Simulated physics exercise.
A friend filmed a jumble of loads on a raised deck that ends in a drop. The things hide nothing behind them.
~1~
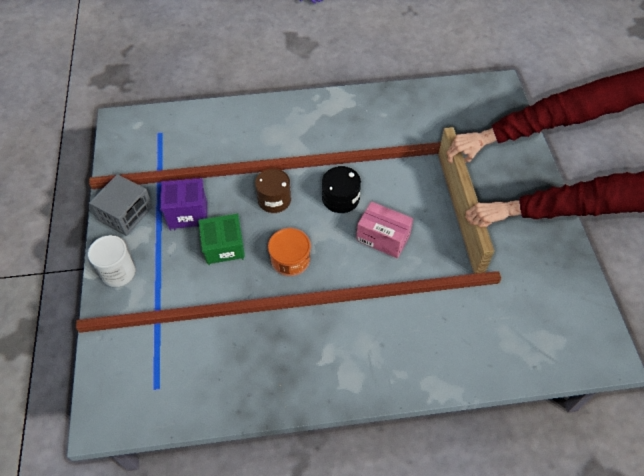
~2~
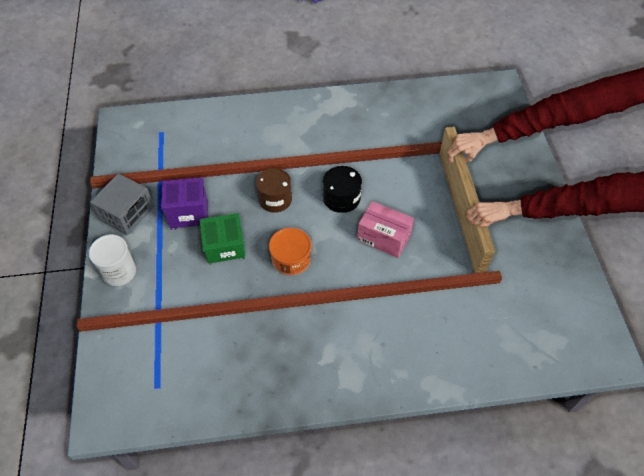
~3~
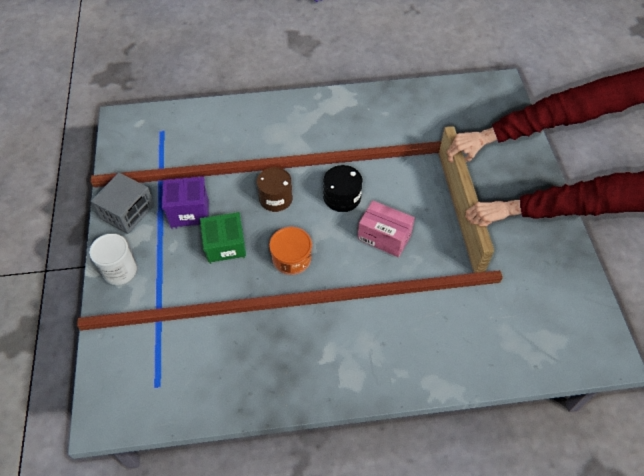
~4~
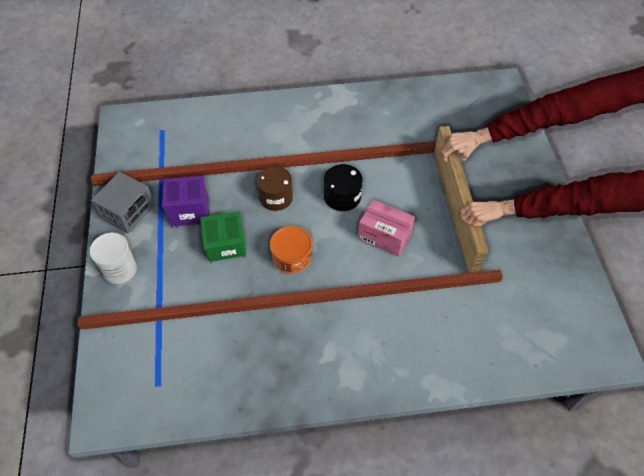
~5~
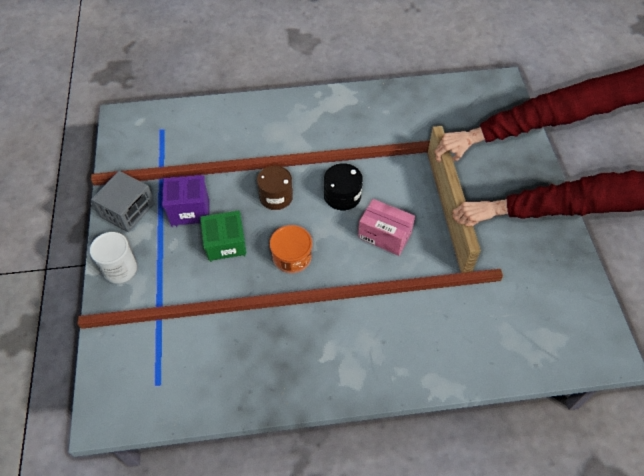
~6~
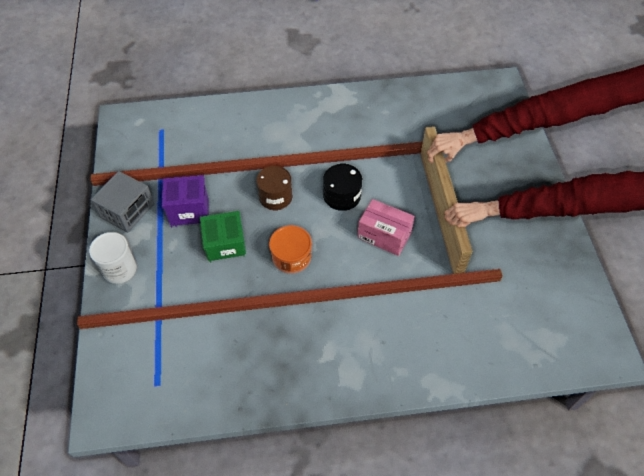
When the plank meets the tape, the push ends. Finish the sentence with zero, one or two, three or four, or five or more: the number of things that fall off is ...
The number of things that fall off is one or two.
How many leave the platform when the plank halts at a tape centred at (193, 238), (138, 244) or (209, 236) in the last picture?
The three tries give 0, 4 and 0.
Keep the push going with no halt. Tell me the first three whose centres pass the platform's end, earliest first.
The white pail comes first, followed by the grey crate and then the purple tote.
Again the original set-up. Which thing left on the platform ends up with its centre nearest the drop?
The one is the purple tote.
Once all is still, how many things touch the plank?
Count recorded: 3.
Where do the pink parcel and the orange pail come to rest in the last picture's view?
Near (141, 246) and (136, 287).
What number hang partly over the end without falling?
The count is 1.
Soon after, none off yet; white pail at rest near (114, 259); grey crate at rest near (123, 202); purple tote at rest near (186, 202).
After that, none off yet; white pail at rest near (114, 259); grey crate displaced a little near (114, 199); purple tote displaced about its own width near (142, 210).
In the end, the number that fall off is one or two; gone, grey crate and white pail.
